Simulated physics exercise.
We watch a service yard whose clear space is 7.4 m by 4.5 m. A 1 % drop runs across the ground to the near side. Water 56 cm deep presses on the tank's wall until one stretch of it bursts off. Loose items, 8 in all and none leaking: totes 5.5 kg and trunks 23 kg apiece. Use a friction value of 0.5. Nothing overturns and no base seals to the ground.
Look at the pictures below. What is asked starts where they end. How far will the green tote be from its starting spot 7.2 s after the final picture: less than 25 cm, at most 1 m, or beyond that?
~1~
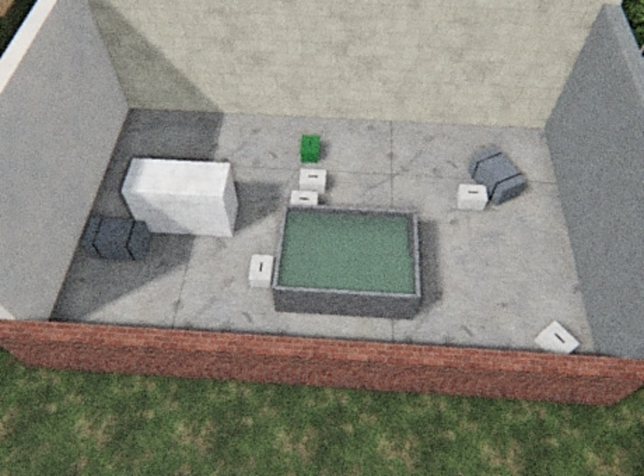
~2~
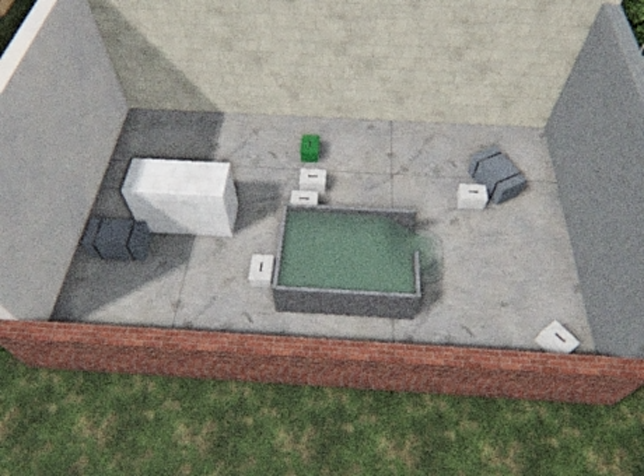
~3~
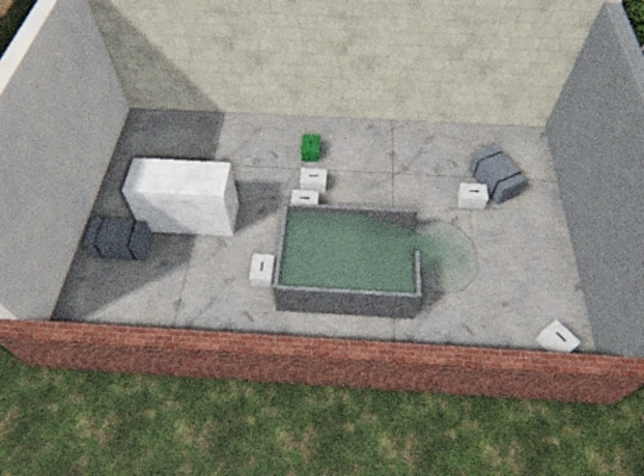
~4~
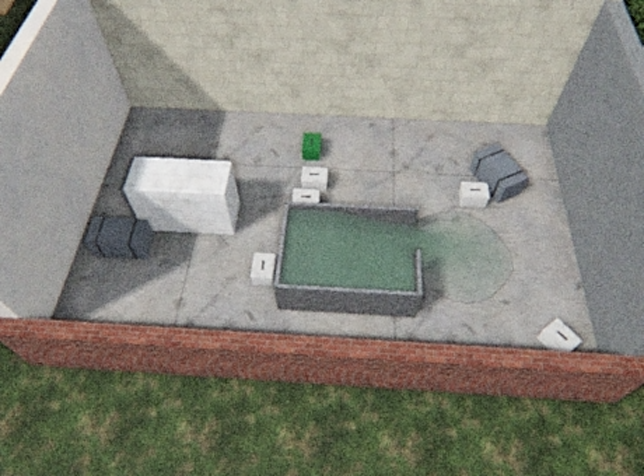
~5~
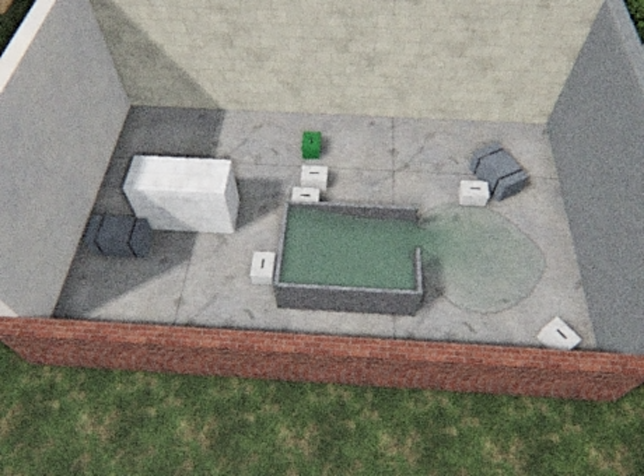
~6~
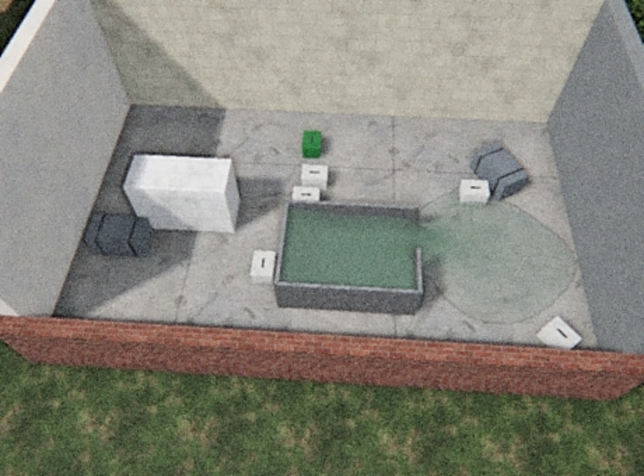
Less than 25 cm.
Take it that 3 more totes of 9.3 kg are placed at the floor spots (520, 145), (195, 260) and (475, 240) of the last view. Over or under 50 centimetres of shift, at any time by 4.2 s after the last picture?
Going through them in the order asked, they come out clear of the mark, shy of the mark and clear of the mark.
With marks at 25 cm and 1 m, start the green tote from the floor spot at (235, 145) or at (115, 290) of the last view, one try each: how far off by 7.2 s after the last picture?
At the first spot it keeps its position; at the second it keeps its position.
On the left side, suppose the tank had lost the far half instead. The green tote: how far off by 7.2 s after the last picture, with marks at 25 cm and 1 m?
What happens next is that the green tote drifts partway.
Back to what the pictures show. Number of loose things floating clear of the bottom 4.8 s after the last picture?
That would be 1 of them.
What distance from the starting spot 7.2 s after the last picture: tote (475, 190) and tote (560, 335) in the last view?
Respectively: 80 cm / 500 cm.
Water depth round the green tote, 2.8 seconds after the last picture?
I'd say around 0 cm.
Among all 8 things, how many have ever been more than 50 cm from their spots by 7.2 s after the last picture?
3.
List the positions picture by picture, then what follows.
The green tote at (310, 144), on the bottom; water covers 2.4 m2; 0 of 8 have shifted, in the first frame.
The green tote at (310, 144), on the bottom; water covers 2.7 m2; 0 of 8 have shifted, in the second frame.
The green tote at (311, 143), on the bottom; 3.3 m2 under water; 0 of 8 have shifted, in the third frame.
The green tote at (312, 142), on the bottom; 4.0 m2 under water; 0 of 8 have shifted, in the fourth frame.
The green tote at (311, 140), on the bottom; 4.9 m2 under water; 0 of 8 have shifted, in the fifth frame.
The green tote at (312, 139) rests on the ground; 6.0 m2 under water; 0 of 8 have shifted, in the sixth frame.
Then, 0.9 s after the last picture the green tote is near (312, 139), 0.0 m from its start, aground; 0 afloat.
Then, 2.8 s after the last picture the green tote is near (312, 139), 0.0 m from its start, aground; 2 afloat.
Then, 4.8 s after the last picture the green tote is near (309, 140), 0.0 m from its start, aground; 1 afloat.
Then, 7.2 s after the last picture the green tote is near (309, 140), 0.0 m from its start, aground; 0 afloat.
